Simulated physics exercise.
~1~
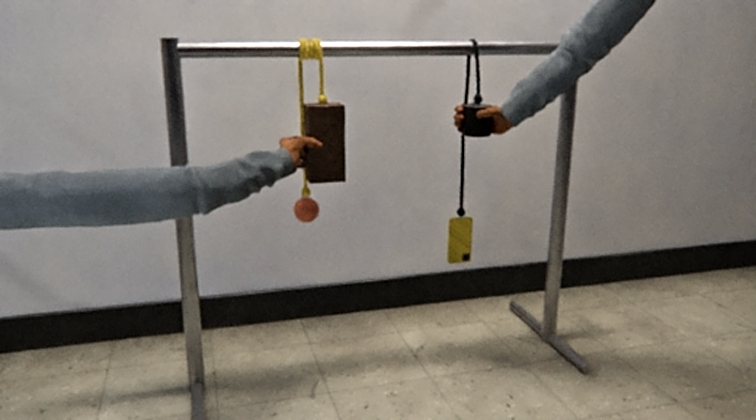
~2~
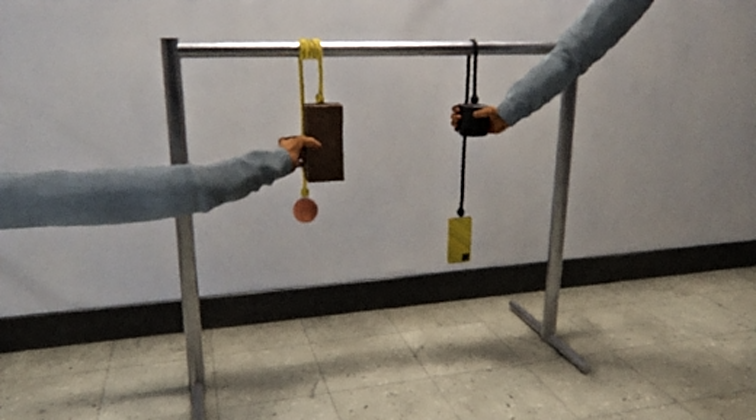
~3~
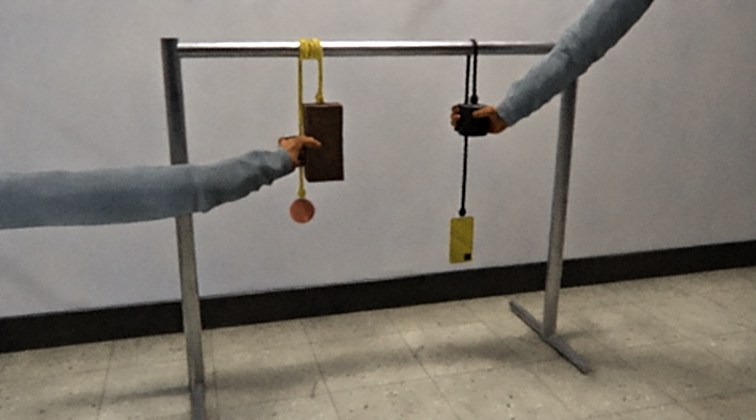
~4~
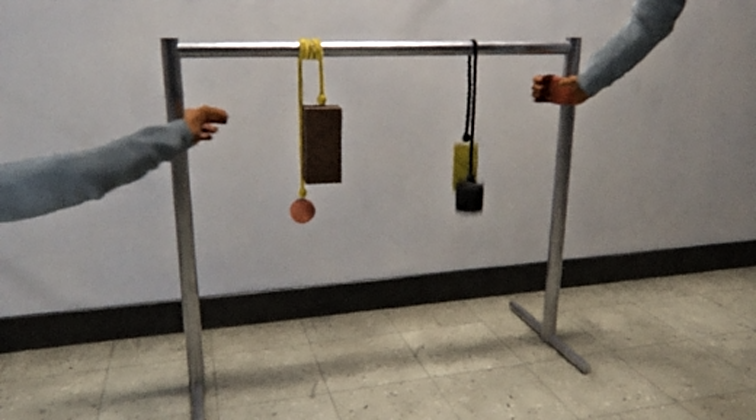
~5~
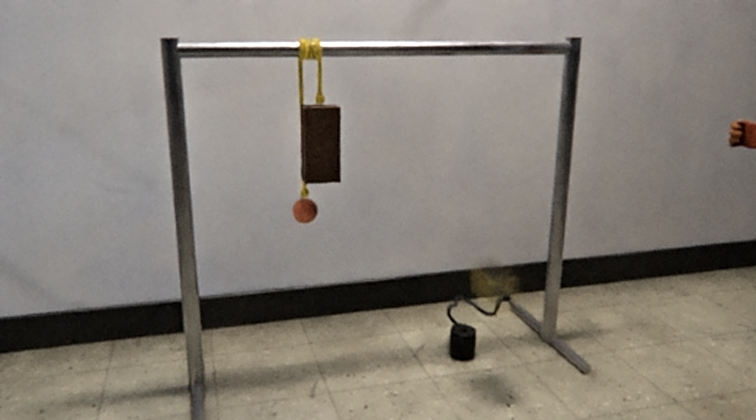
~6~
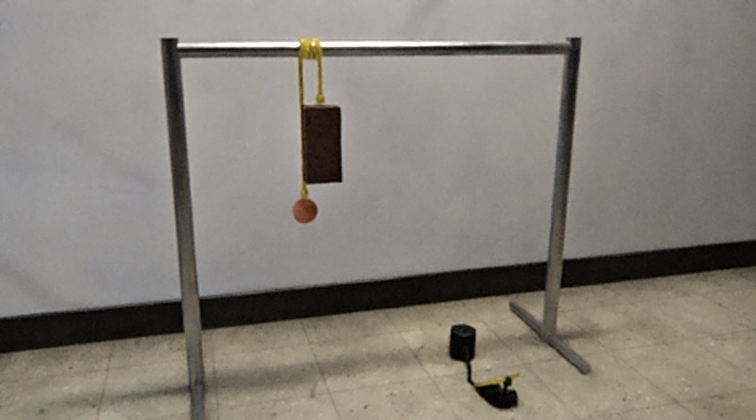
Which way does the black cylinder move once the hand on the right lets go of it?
It moves down, dropping from below the rail to the floor.
